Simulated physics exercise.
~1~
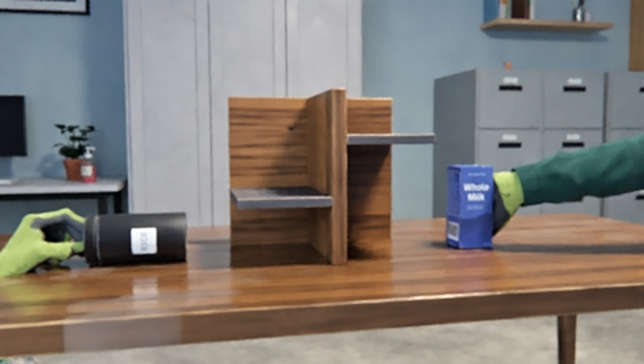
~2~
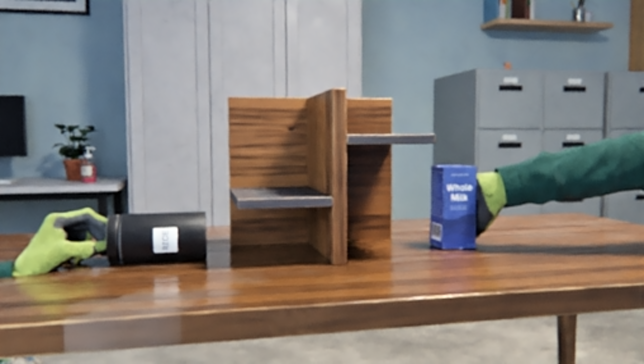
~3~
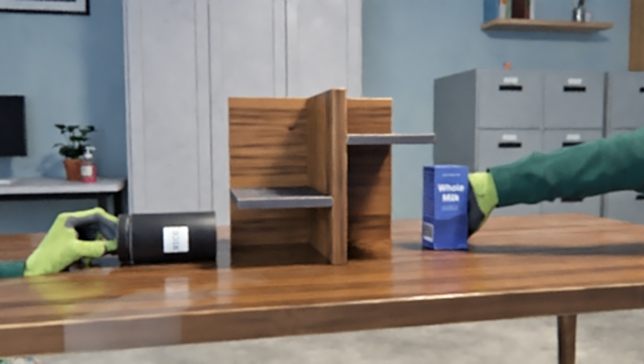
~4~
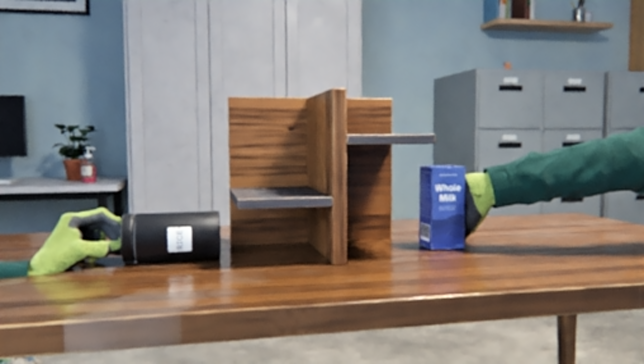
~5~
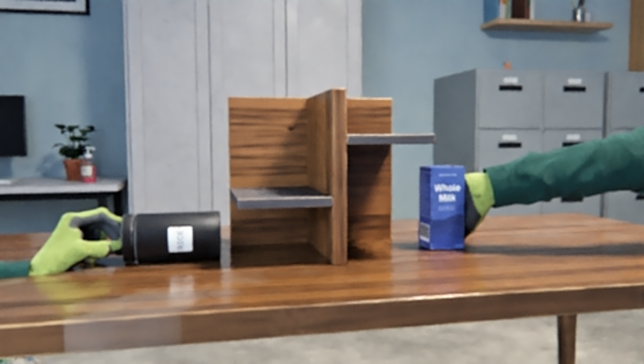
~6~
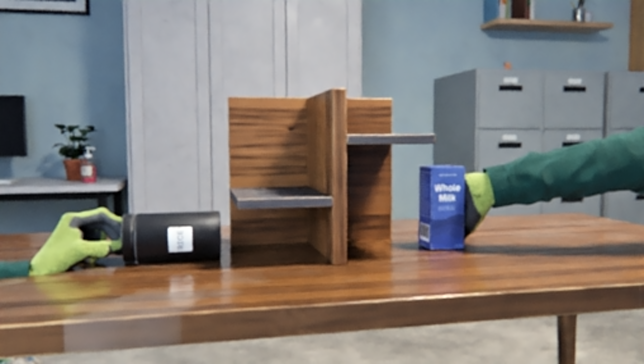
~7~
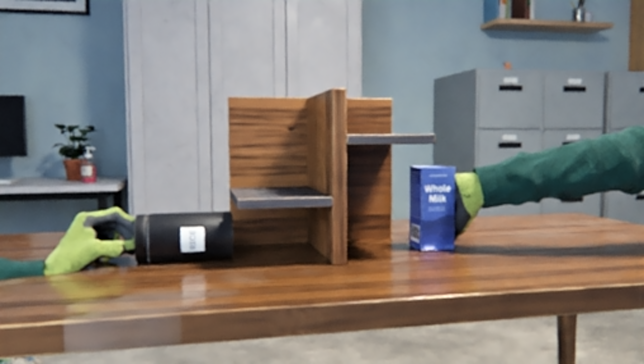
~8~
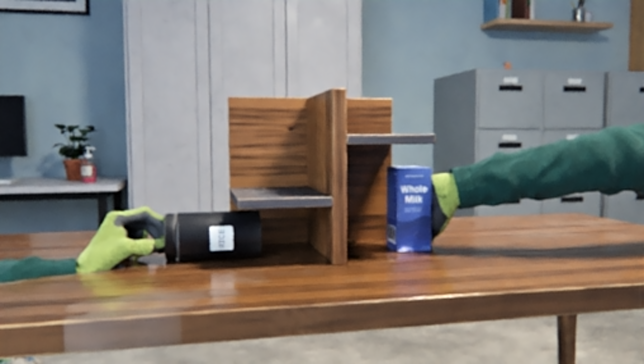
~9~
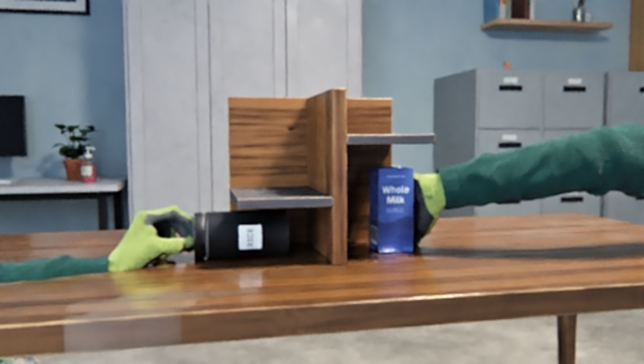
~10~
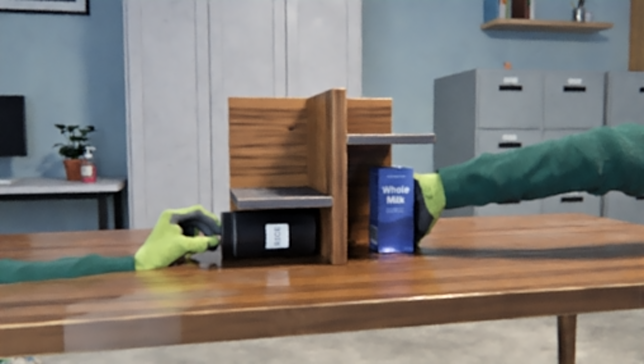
In an office with gray filing cabinets, a wooden stand with two shelves sits on a polished wooden table. A green-gloved hand on the left holds a black jar lying on its side, while another on the right holds an upright blue milk carton. The hands push both things inward toward the stand, then pause just short of it. They start again, and the carton slides beneath the higher right shelf as the jar enters under the lower left one. The carton stops while the jar continues right, and both end up under the shelves.
